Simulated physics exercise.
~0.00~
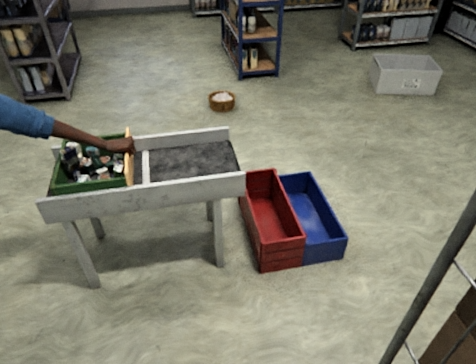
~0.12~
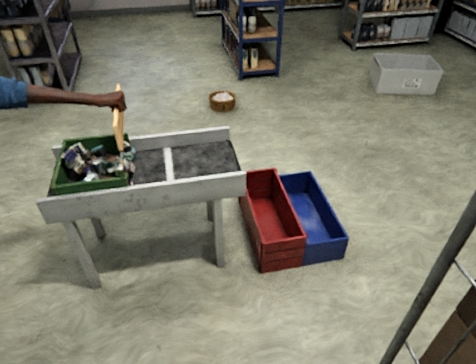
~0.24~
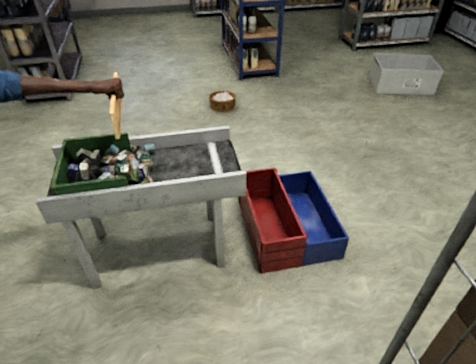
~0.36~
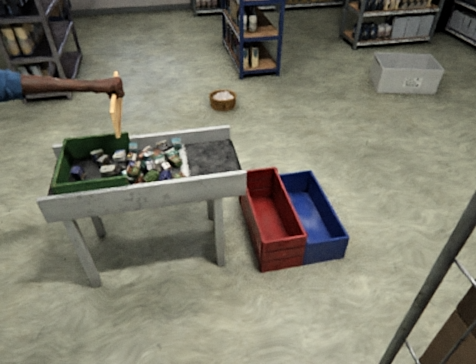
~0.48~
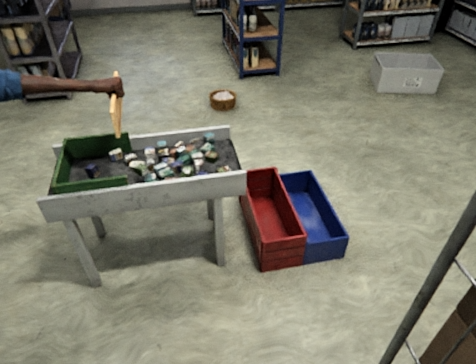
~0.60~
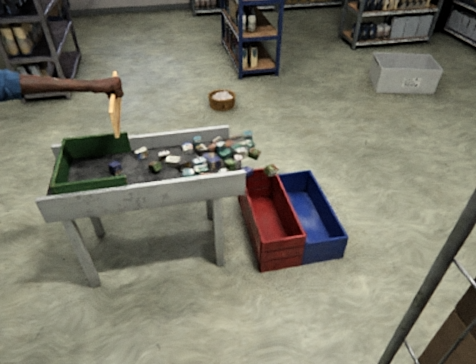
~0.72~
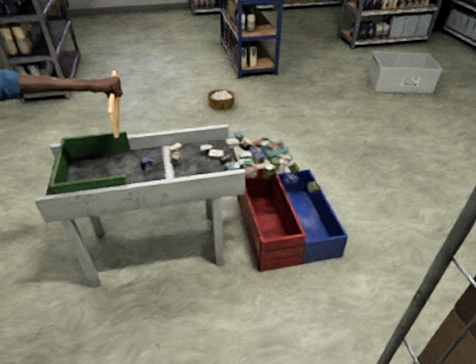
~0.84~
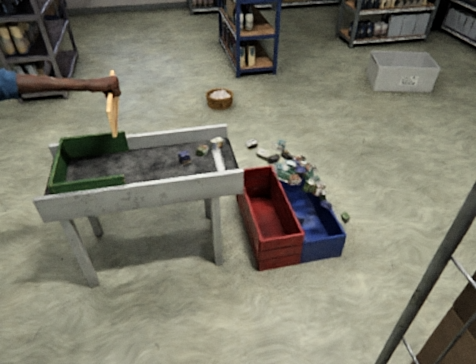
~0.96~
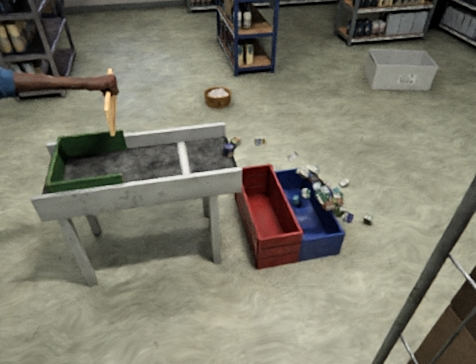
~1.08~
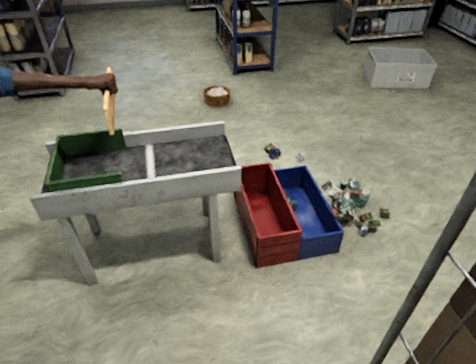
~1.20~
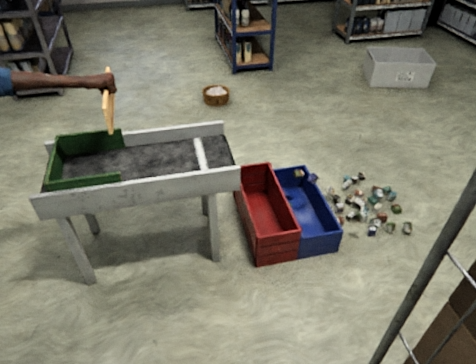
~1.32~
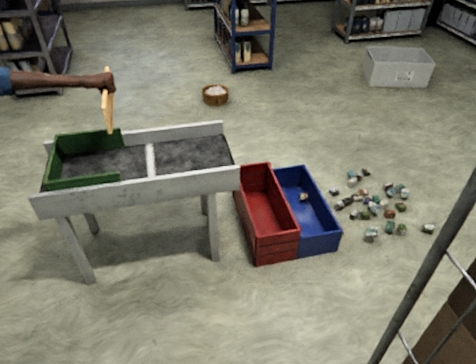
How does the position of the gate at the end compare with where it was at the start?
At the start the gate was down at the open side of the green pen, holding the small cartons in. By the end it was held up in the air above the pen.
